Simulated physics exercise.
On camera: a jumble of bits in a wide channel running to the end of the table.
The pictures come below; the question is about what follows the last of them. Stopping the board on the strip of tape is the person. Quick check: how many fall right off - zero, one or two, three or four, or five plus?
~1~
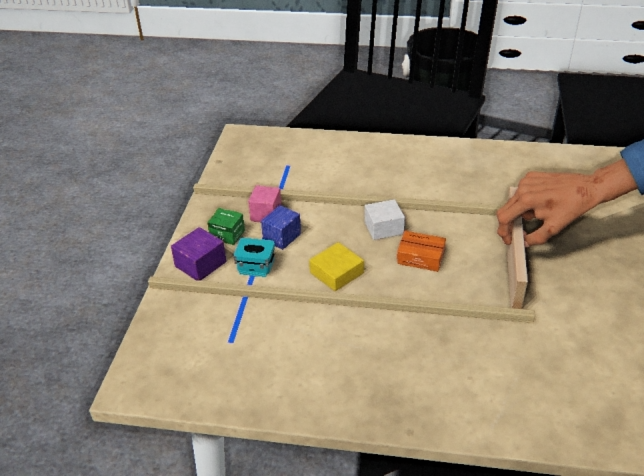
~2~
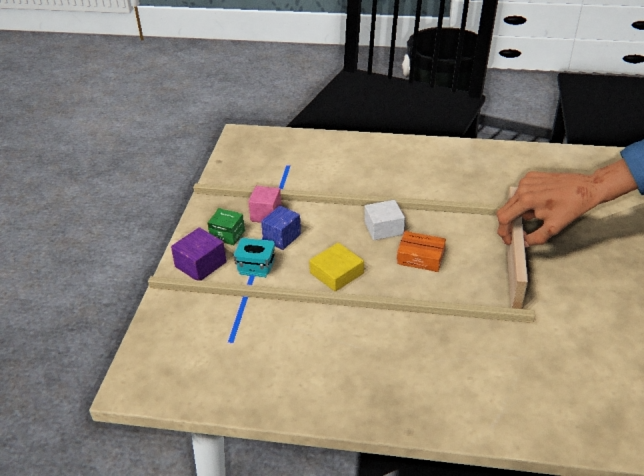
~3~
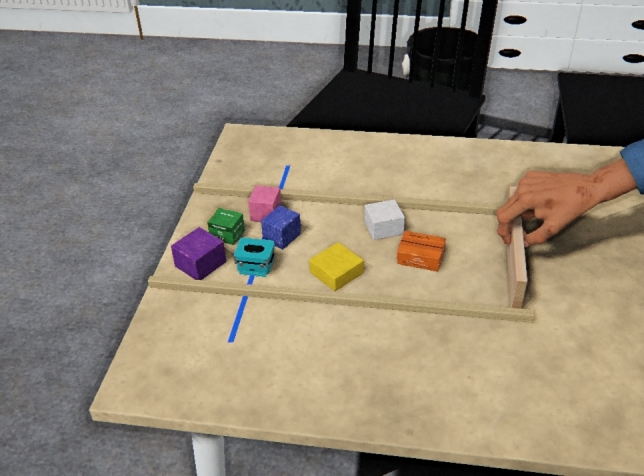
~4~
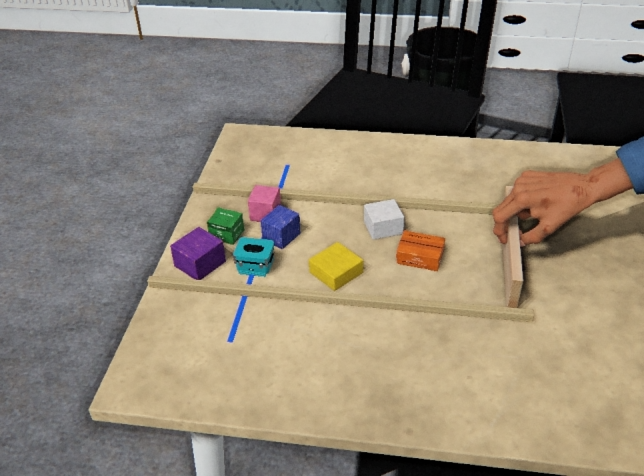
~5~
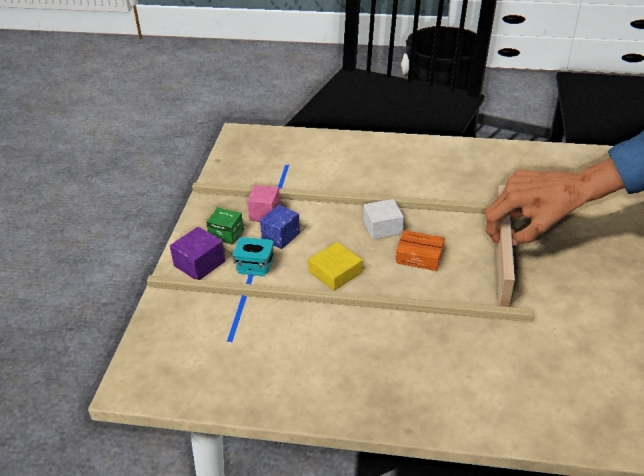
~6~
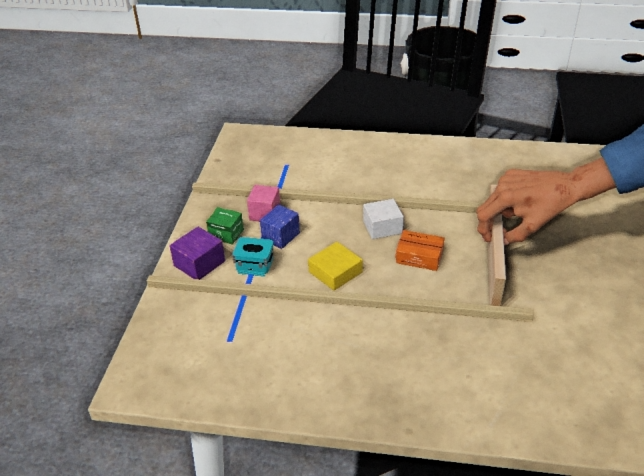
Zero.
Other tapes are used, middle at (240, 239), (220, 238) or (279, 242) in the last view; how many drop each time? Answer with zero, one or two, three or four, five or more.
Taking the tapes one at a time, the count is one to two, then three to four, then no fall at all.
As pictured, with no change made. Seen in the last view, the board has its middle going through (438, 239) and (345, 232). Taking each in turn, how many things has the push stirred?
The number moved is 1 and then 3.
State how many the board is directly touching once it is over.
The figure is 3.
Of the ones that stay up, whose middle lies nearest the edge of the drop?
That would be the purple block.
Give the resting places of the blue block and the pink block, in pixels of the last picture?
The blue block finishes at (210, 224); the pink block finishes at (227, 202).
Soon after, none off yet; purple block at rest near (198, 253); green box at rest near (225, 226); pink block at rest near (264, 204).
At rest, the number that fall off is zero.
